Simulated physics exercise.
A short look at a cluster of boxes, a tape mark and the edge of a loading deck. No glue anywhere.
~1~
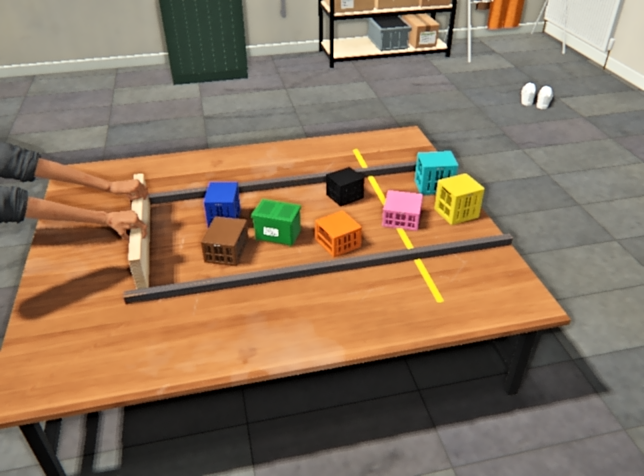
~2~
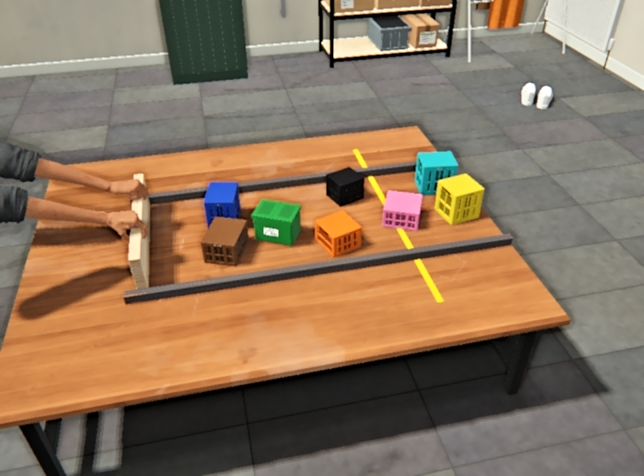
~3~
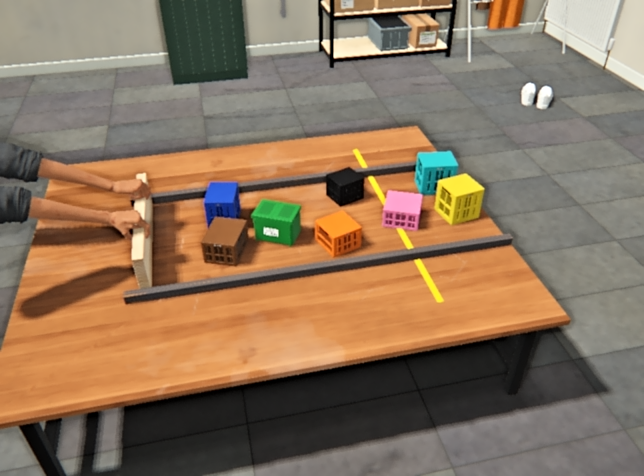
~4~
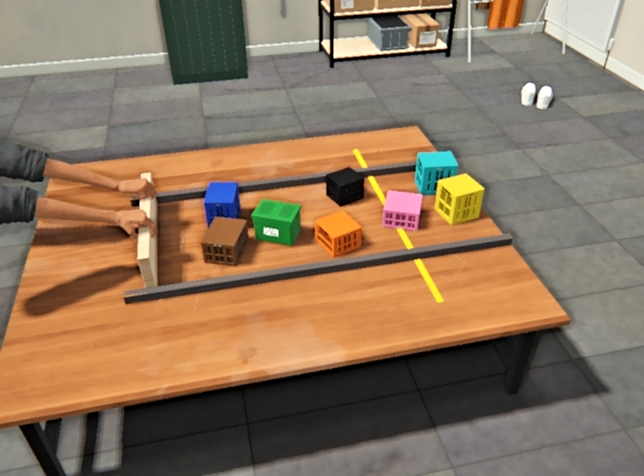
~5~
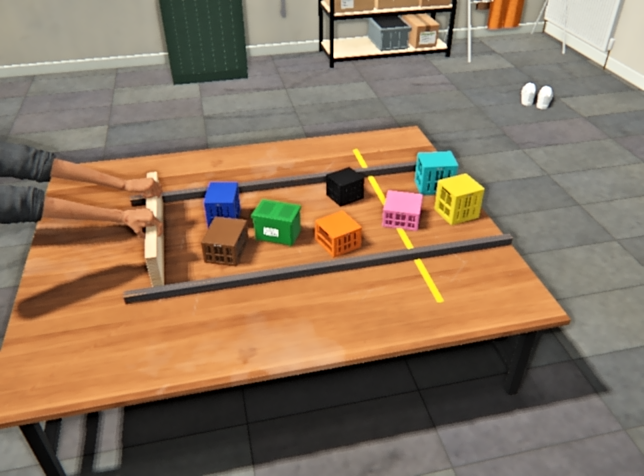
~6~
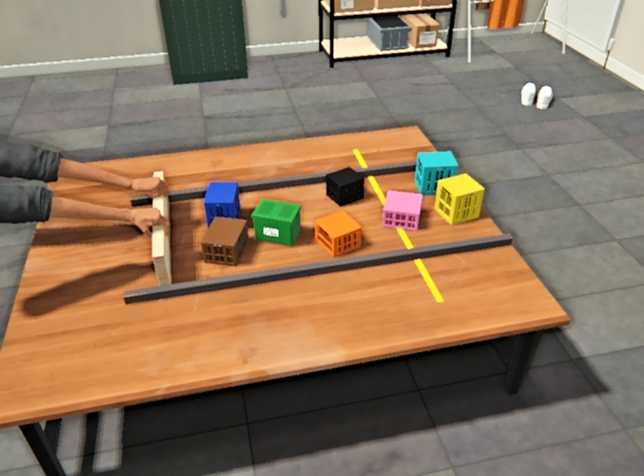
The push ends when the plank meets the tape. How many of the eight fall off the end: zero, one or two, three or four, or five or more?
As it turns out, the number that fall off is one or two.
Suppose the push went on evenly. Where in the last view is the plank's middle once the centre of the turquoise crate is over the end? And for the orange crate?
About (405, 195), and (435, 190) for the other.
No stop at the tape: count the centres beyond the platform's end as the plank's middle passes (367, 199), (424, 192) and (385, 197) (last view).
It would be 1, 3 and 1.
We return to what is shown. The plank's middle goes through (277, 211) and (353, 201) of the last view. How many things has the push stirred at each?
4 and 7.
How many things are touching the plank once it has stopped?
It touches 2.
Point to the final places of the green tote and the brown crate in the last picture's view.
The green tote at (440, 195), the brown crate at (412, 212).
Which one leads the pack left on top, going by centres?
It is the pink crate.
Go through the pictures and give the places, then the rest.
Yellow crate (459, 199); turquoise crate (436, 173); pink crate (402, 210); plank (141, 229); tape (390, 212), in the first picture.
Turquoise crate (436, 174); plank (141, 229), in the second picture.
Pink crate (402, 210); orange crate (338, 234), in the third picture.
Yellow crate (459, 199); black crate (345, 187), in the fourth picture.
Turquoise crate (436, 174); green tote (278, 223), in the fifth picture.
Yellow crate (459, 199); turquoise crate (436, 174); pink crate (402, 210); plank (162, 227); tape (390, 212), in the sixth picture.
Soon after, none off yet; yellow crate at rest near (459, 199); turquoise crate at rest near (436, 174); pink crate at rest near (402, 210).
At rest, the number that fall off is one or two; fallen, yellow crate.
